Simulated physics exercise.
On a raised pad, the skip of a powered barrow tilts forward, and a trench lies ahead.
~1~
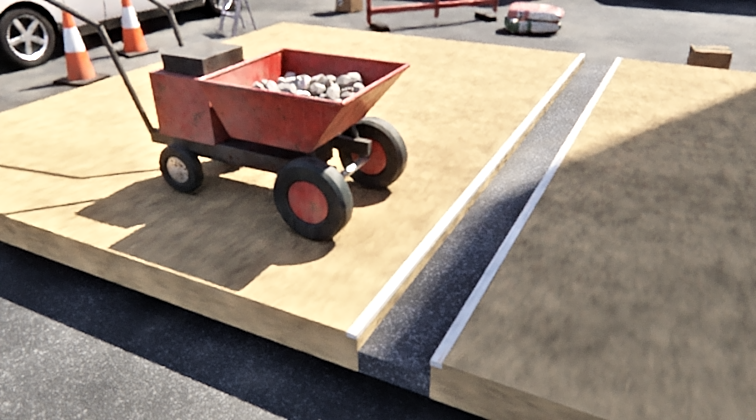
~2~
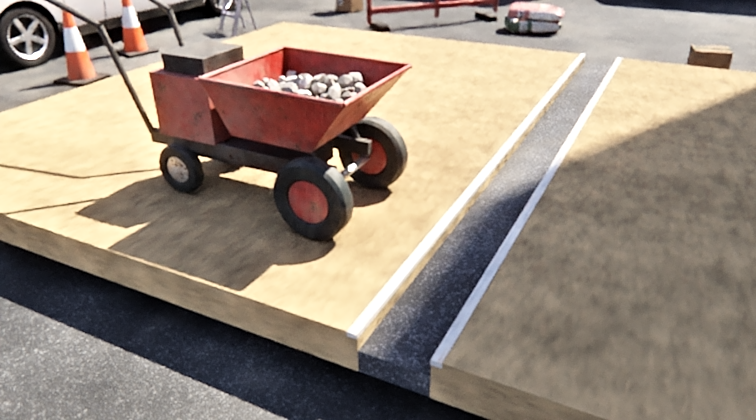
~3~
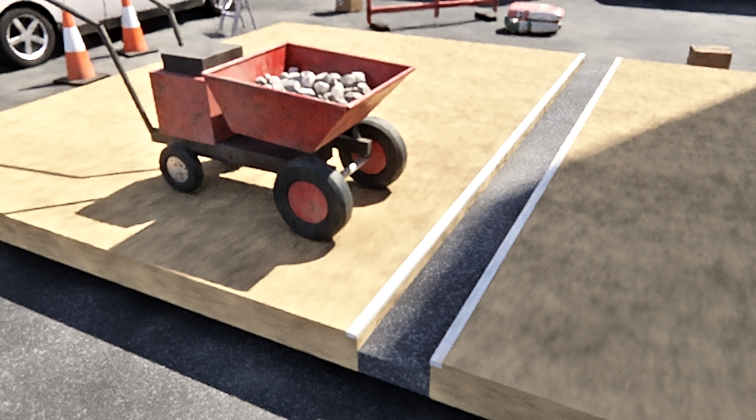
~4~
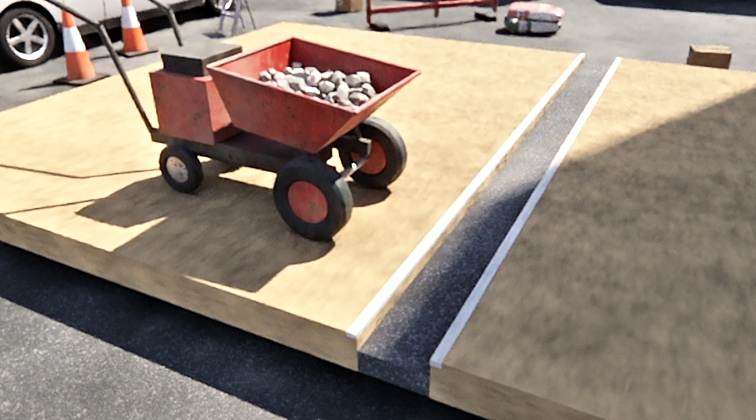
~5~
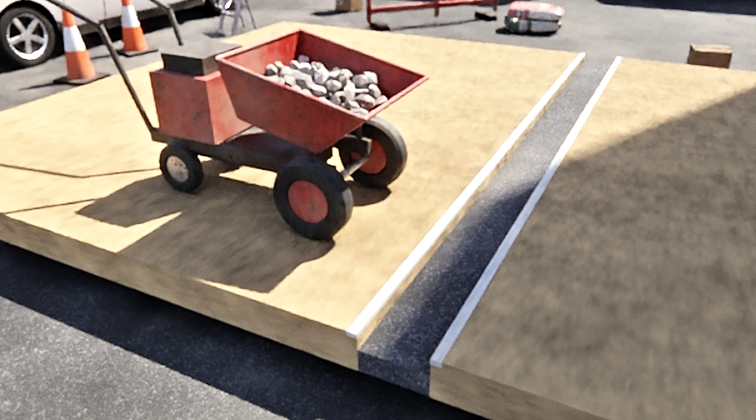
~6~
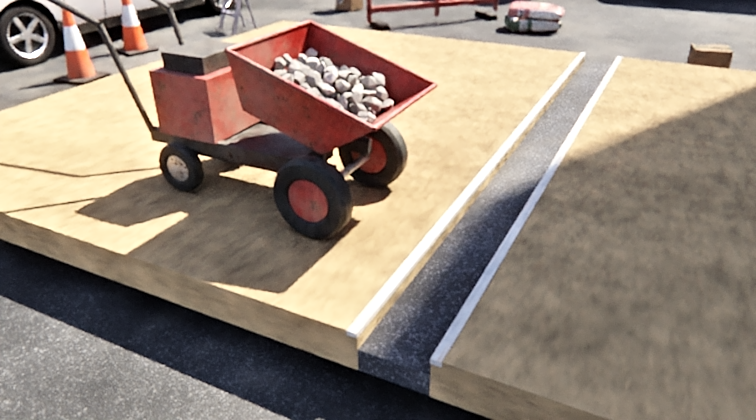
A broad, raised tan pad fills most of the view, seen from above at an angle in a sunny paved lot, with a narrow dark trench edged in white crossing it at right. A red barrow with black tyres stands left of the trench, its skip holding grey stones, with orange cones and a white car behind. The skip starts level, then tilts gradually forward to the right, while the wheels and camera stay still.
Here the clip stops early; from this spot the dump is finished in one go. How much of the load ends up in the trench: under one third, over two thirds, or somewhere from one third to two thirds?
Trench gets above two thirds.
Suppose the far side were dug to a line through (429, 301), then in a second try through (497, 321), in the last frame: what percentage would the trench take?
About 40 and 90 per cent.
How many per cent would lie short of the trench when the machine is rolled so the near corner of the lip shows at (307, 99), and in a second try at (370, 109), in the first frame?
20 % and 0 %.
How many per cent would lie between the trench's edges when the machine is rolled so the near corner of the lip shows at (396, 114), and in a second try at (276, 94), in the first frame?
The first gives close to 20 per cent and the second 30 per cent.
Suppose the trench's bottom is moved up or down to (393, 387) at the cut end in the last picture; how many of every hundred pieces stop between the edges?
Roughly 100 in a hundred.
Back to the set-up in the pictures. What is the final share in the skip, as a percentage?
I'd say around 15 per cent.
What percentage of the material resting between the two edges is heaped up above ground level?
Roughly 35 %.
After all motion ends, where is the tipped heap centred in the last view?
Once nothing moves, the middle sits near (470, 242).
Just after the last frame, skip tipped steeply; every one in the skip.
A moment on, skip tipped right over; roughly two thirds in the skip; roughly a third in or heaped over the trench.
Further on, skip tipped right over; roughly a quarter in the skip; the larger part in or heaped over the trench; about a tenth beyond it.
When it is over, skip tipped right over; roughly a quarter in the skip; just a few short of the trench; the larger part in or heaped over the trench; about a tenth beyond it.
